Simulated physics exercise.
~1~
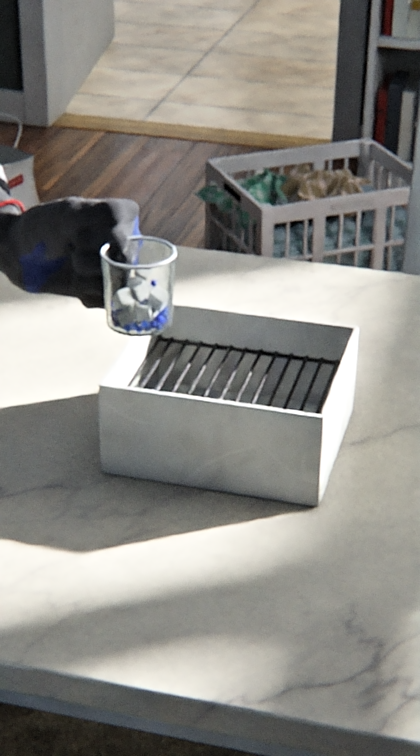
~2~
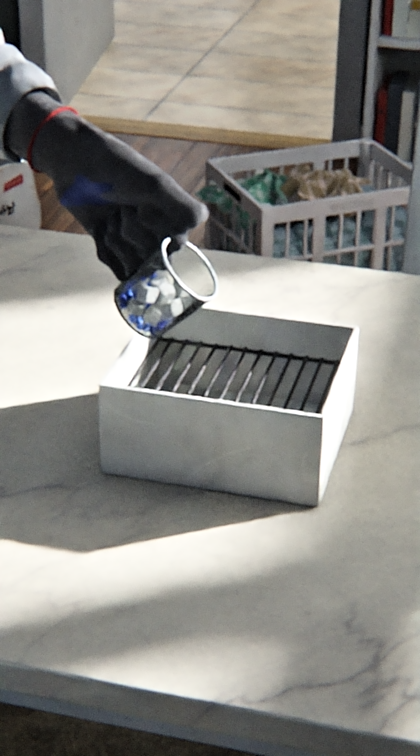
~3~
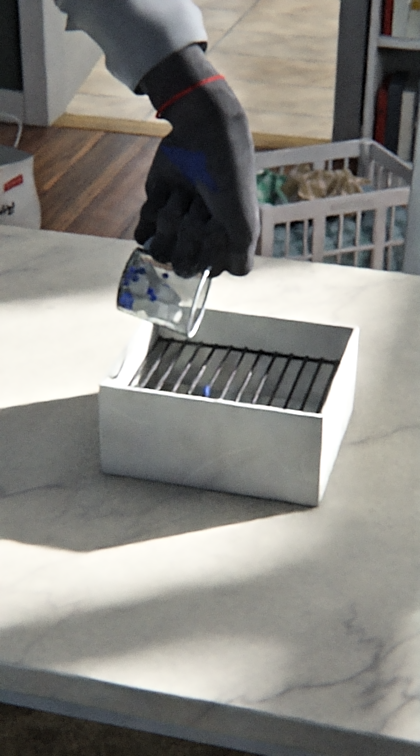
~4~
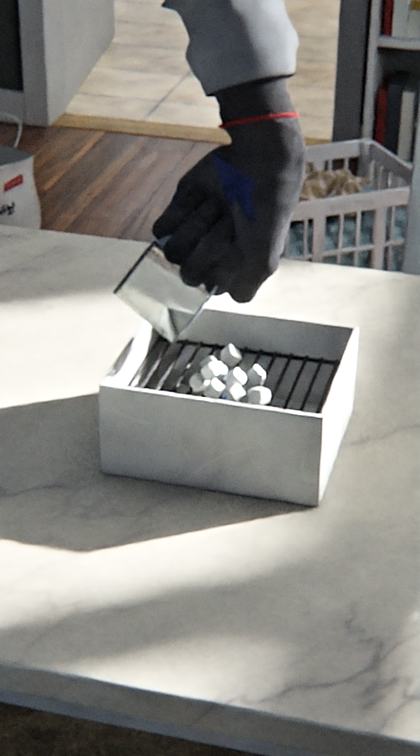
A dark-gloved hand with a red band at the wrist holds a clear cup of white and blue pieces over a pale marbled table, seen from above at an angle. Below it sits an open white box with dark wires strung across, and a grey crate of crumpled paper stands on the floor behind. The hand tilts the cup to the right, then tips it onto its side as the first blue piece drops into the box. It turns the cup over, emptying it. The white pieces end heaped on the wires, while most of the blue ones have slipped out of sight between them.
